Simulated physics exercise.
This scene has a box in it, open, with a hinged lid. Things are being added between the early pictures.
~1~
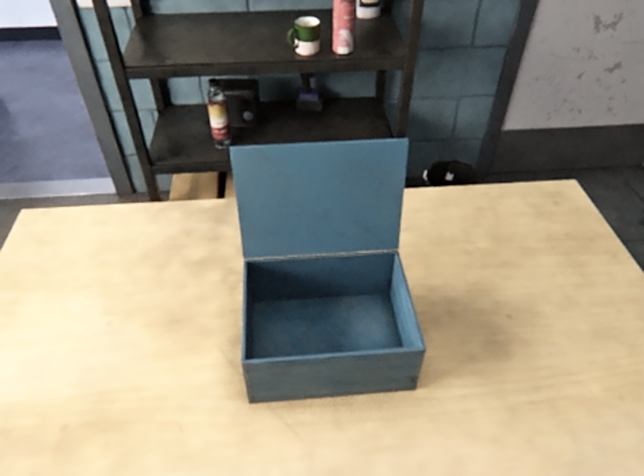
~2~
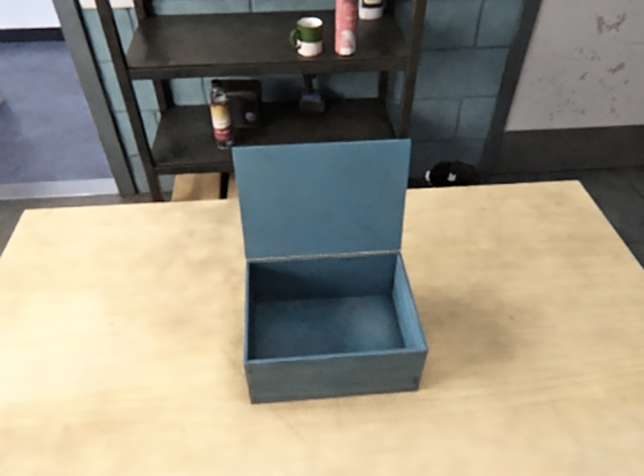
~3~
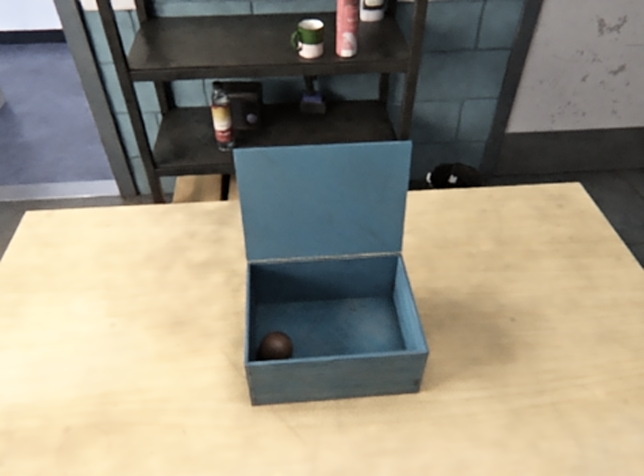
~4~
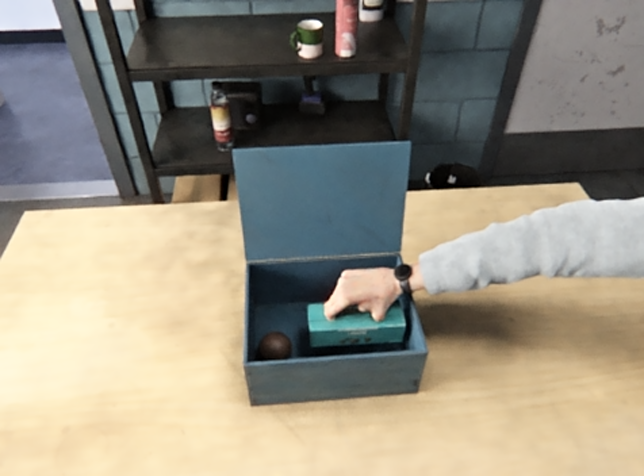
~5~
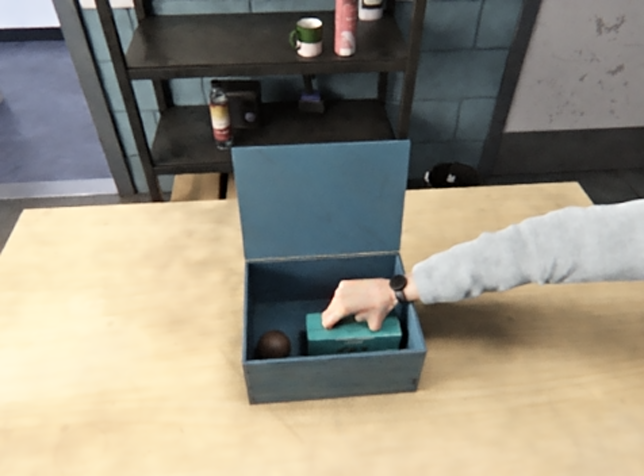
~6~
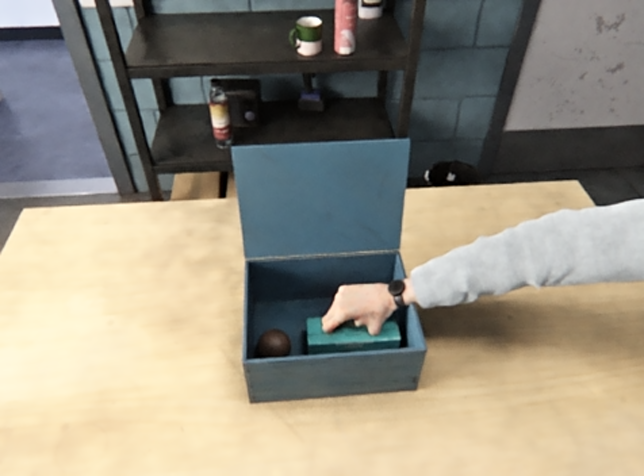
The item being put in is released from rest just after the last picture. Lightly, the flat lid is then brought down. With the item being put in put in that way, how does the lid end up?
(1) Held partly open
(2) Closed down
2, closed down.
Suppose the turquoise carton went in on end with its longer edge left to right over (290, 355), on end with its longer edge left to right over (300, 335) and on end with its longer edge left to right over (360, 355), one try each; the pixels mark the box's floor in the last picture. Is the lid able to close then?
So, one: It drops fully; two: It remains raised; three: It remains raised.
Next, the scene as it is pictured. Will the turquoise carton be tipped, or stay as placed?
Looking at the last picture, the turquoise carton is left as set.
Then, 1.50 s after the last picture, lid 66° above the rim.
Then, 1.90 s after the last picture, lid 26° above the rim.
At rest, lid shut; both in place. Seen from the same camera at the end, turquoise carton near (352, 336).
